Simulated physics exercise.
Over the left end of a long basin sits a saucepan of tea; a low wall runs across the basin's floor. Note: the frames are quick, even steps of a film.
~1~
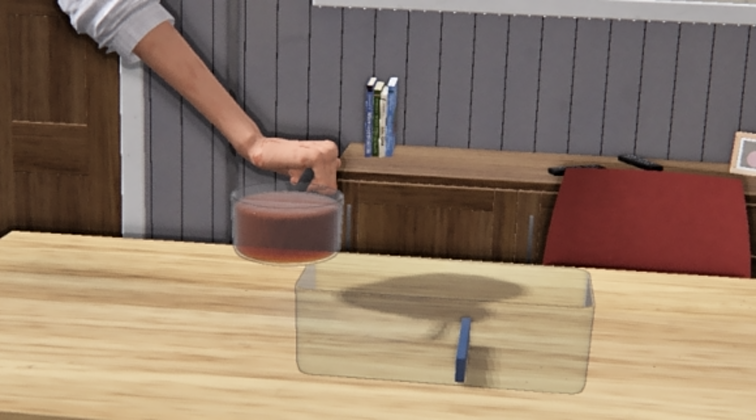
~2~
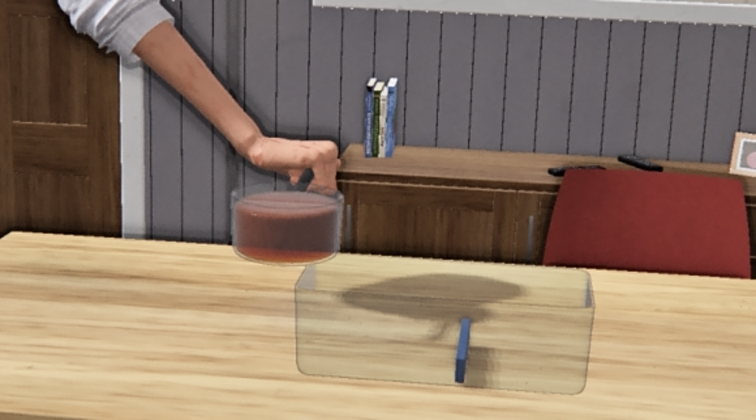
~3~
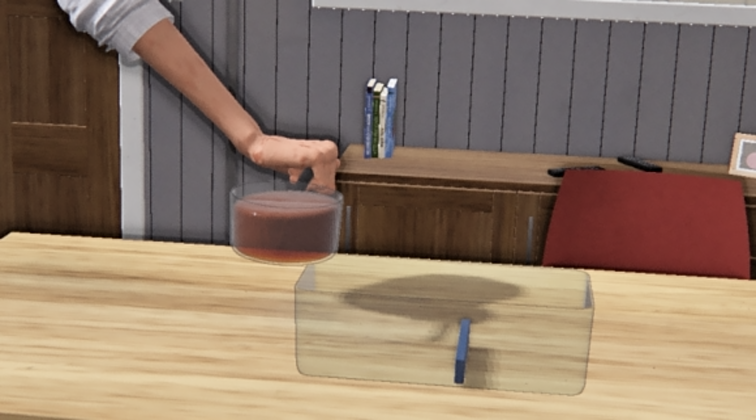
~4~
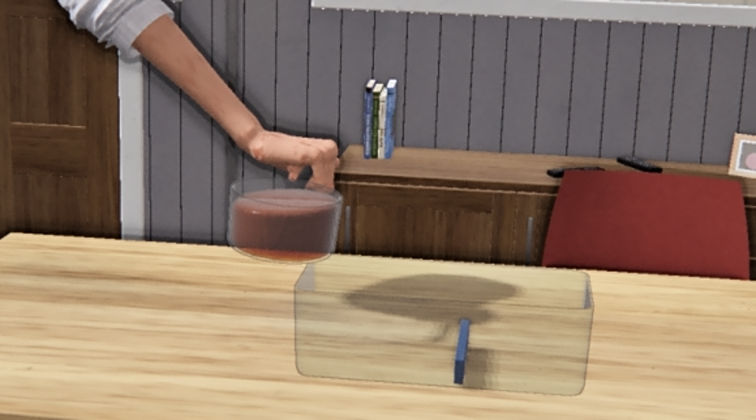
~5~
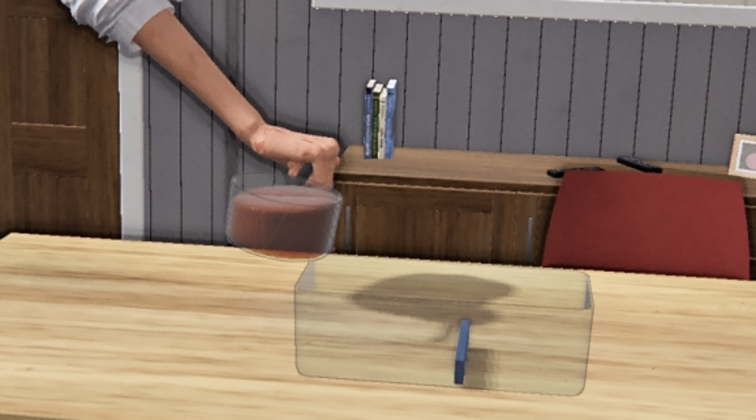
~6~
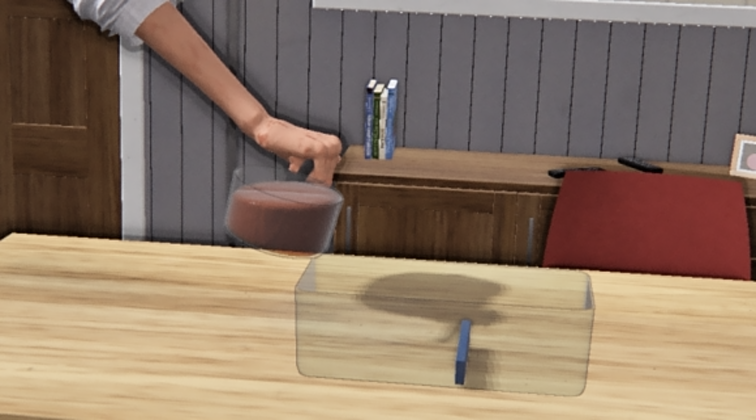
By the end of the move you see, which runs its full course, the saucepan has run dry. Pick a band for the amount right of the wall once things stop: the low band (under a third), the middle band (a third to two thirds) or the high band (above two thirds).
The low band.
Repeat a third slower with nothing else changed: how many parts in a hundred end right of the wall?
Around 15 percent.
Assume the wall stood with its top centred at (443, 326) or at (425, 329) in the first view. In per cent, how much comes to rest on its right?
About 15 per cent, then about 50 per cent.
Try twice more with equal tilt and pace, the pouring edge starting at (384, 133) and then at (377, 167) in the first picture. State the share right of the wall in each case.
70 and 60 per cent.
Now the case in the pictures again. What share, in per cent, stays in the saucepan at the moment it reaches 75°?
Roughly 55 percent.
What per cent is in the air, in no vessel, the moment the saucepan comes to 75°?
I'd say some 35 per cent of it.
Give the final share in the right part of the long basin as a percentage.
Some 15 per cent.
A moment on, the saucepan is tipped on its side and 56 per cent is still to pour, 10 is left of the wall and 0 right of it.
Next, the saucepan is tipped right over and 7 per cent is still to pour, 74 is left of the wall and 6 right of it.
Then the saucepan is tipped right over and 0 per cent is still to pour, 84 is left of the wall and 12 right of it.
Later the saucepan is tipped right over and 0 per cent is still to pour, 81 is left of the wall and 16 right of it.
In the end 81 per cent lies left of the wall, 16 right of it and 3 outside.
